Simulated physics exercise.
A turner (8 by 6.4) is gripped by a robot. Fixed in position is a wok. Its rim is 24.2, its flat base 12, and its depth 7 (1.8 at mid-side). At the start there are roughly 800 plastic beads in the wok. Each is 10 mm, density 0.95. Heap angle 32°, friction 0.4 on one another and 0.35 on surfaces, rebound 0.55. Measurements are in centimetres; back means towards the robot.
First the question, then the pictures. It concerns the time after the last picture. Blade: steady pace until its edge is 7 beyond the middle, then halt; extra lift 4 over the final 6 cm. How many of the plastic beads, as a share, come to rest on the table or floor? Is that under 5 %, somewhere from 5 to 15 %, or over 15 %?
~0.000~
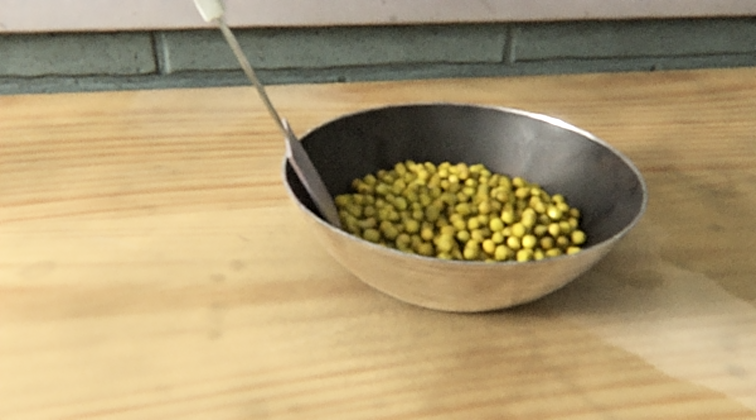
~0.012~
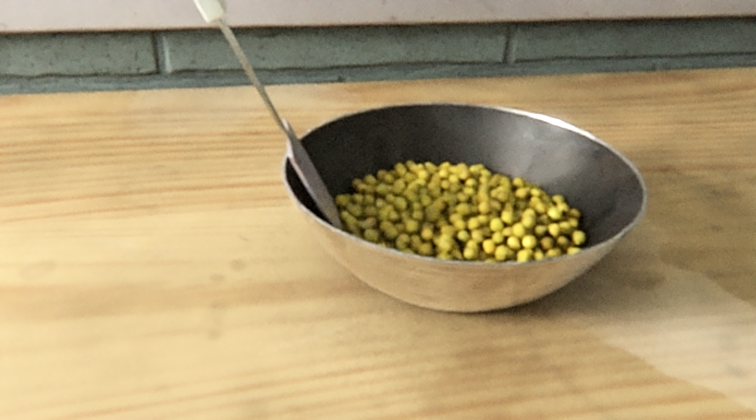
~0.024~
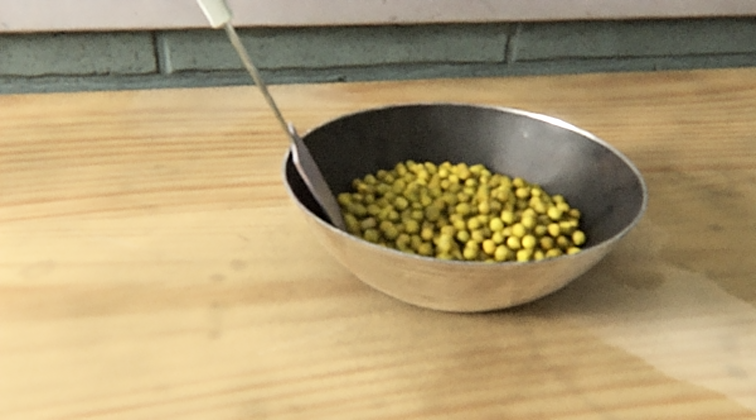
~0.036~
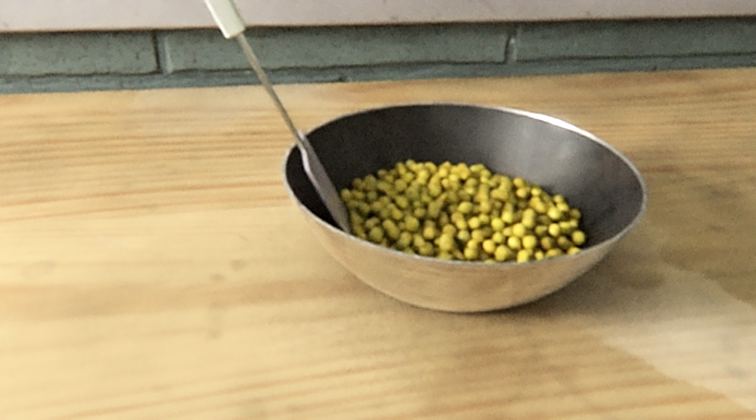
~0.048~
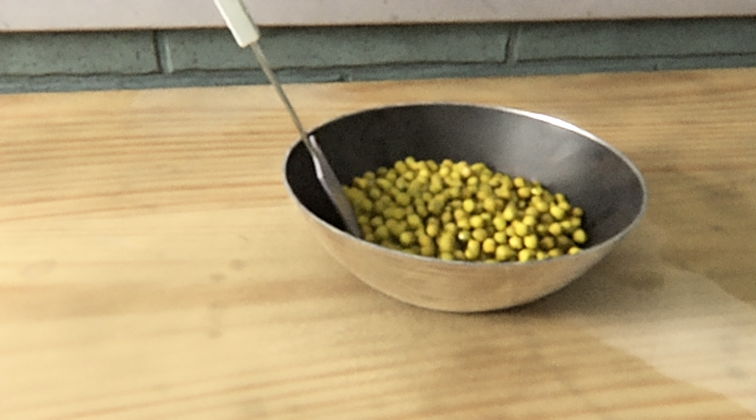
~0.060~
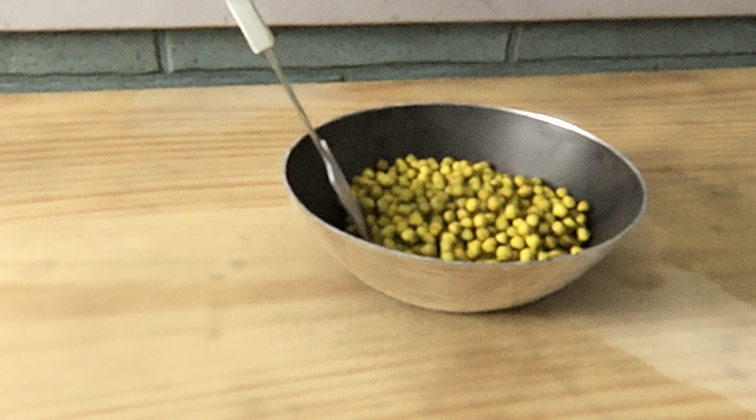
It is from 5 to 15 %.
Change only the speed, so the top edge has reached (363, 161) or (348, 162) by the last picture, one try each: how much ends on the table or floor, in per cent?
First try about 20 %, second try about 20 %.
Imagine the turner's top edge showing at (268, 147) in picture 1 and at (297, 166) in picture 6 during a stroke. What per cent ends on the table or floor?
Some 5 percent ends up on the table or floor.
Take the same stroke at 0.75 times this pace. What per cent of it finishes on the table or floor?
5 %.
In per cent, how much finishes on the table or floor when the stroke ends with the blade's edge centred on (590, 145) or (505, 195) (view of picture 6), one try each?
The two tries give near 25 and near 0 in a hundred.
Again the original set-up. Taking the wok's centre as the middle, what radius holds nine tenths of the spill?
I reckon it's some 40 centimetres.
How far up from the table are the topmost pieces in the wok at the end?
It reaches about 7.5 cm.
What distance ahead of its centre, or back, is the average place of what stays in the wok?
Forward offset: Roughly 3.0 cm.
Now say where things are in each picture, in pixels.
The first picture shows turner top edge at (287, 136), sloping 65°; upper third of the load around (459, 215), from x 340 to 580, top at y 165; 805 in the wok.
The second picture shows turner top edge at (288, 137), sloping 65°; upper third of the load around (458, 215), from x 340 to 580, top at y 165.
The third picture shows turner top edge at (293, 141), sloping 65°; upper third of the load around (459, 215), from x 340 to 580, top at y 165.
The fourth picture shows turner top edge at (303, 148), sloping 65°; upper third of the load around (455, 215), from x 340 to 580, top at y 165.
The fifth picture shows turner top edge at (315, 155), sloping 65°; upper third of the load around (457, 212), from x 340 to 580, top at y 165.
The sixth picture shows turner top edge at (327, 160), sloping 65°; upper third of the load around (458, 209), from x 340 to 585, top at y 160; 805 in the wok.
By 0.13 s, sloping 65°, highest piece 15 above the table; 804 in the wok, 1 on the blade or in flight.
By 0.20 s, sloping 65°, highest piece 26 above the table; 803 in the wok, 2 on the blade or in flight.
By 0.44 s, sloping 65°, highest piece 27 above the table; 719 in the wok, 72 on the table or floor, 14 on the blade or in flight.
By 1.49 s, sloping 65°, highest piece 8 above the table; 719 in the wok, 86 on the table or floor.
Final count, 719 in the wok, 86 on the table or floor. That is 11 % on the table or floor.
